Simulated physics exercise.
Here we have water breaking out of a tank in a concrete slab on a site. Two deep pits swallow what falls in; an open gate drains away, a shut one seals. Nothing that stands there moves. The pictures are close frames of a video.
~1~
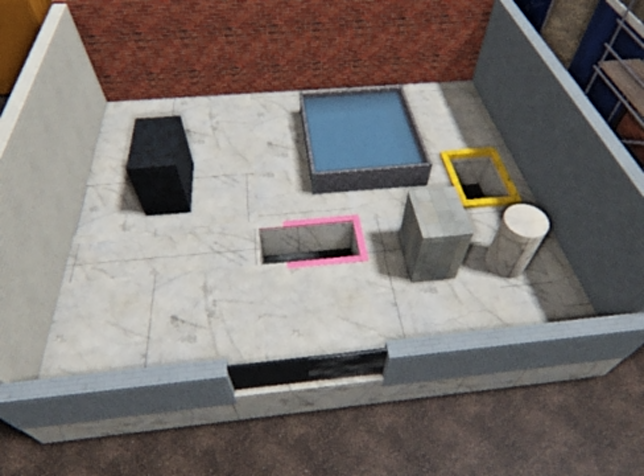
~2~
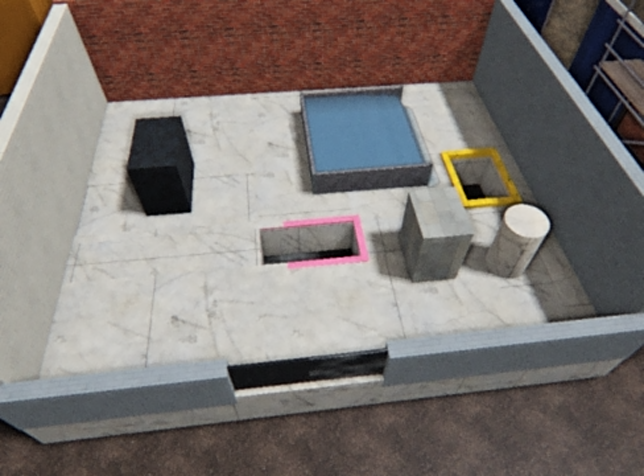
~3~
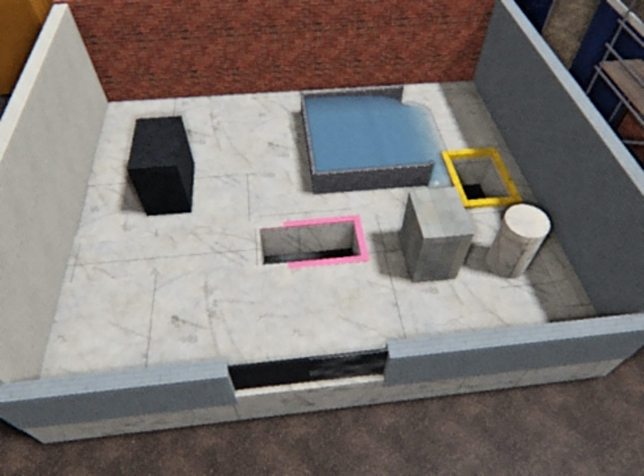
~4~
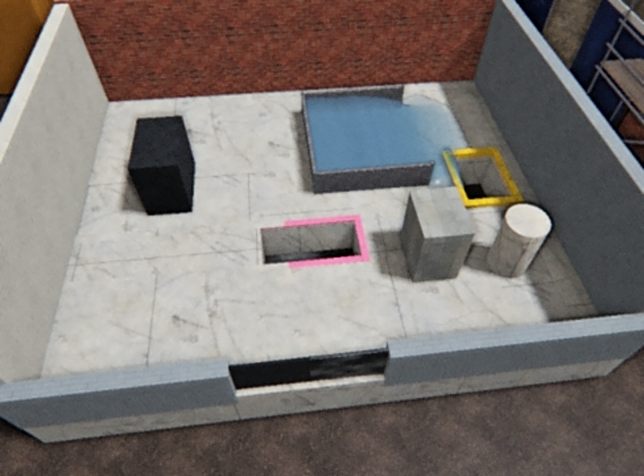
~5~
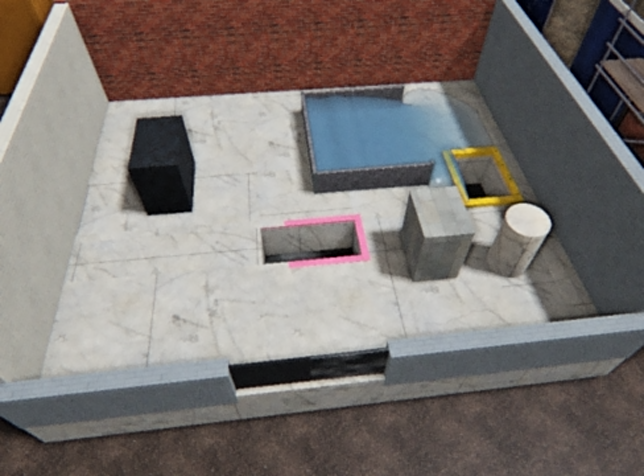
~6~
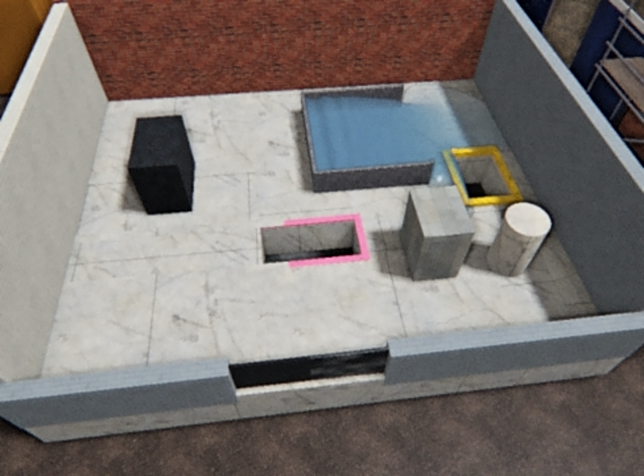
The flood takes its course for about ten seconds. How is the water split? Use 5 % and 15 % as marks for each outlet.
One by one: The gate takes not even 5 %; the yellow pit takes above 15 %; the pink pit takes not even 5 %.
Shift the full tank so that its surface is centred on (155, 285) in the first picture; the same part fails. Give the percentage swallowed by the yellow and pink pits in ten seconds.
Roughly, in per cent: Yellow 2, pink 45.
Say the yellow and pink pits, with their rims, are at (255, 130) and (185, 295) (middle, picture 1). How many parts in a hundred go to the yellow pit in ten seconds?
In per cent: Yellow 0.
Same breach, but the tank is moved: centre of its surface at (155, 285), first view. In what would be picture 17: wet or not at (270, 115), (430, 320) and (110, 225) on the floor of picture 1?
As listed: Clear, covered, not flooded.
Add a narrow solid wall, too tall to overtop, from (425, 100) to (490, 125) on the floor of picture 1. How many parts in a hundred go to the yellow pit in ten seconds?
Per cent: Yellow 25.
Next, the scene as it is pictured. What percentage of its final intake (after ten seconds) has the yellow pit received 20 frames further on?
Roughly 85 per cent.
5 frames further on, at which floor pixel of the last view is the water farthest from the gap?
Close to (479, 260).
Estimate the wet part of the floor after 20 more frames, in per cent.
Near 30 in a hundred.
A moment on, water covers 15 % of the floor; the gate 0 %, the yellow pit 6 %, the pink pit 0 %.
Next, water covers 15 % of the floor; the gate 0 %, the yellow pit 10 %, the pink pit 0 %.
Then, water covers 30 % of the floor; the gate 0 %, the yellow pit 15 %, the pink pit 0 %.
Later, water covers 50 % of the floor; the gate 0 %, the yellow pit 17 %, the pink pit 1 %.
In the end, water covers 75 % of the floor; the gate 0 %, the yellow pit 18 %, the pink pit 2 %.
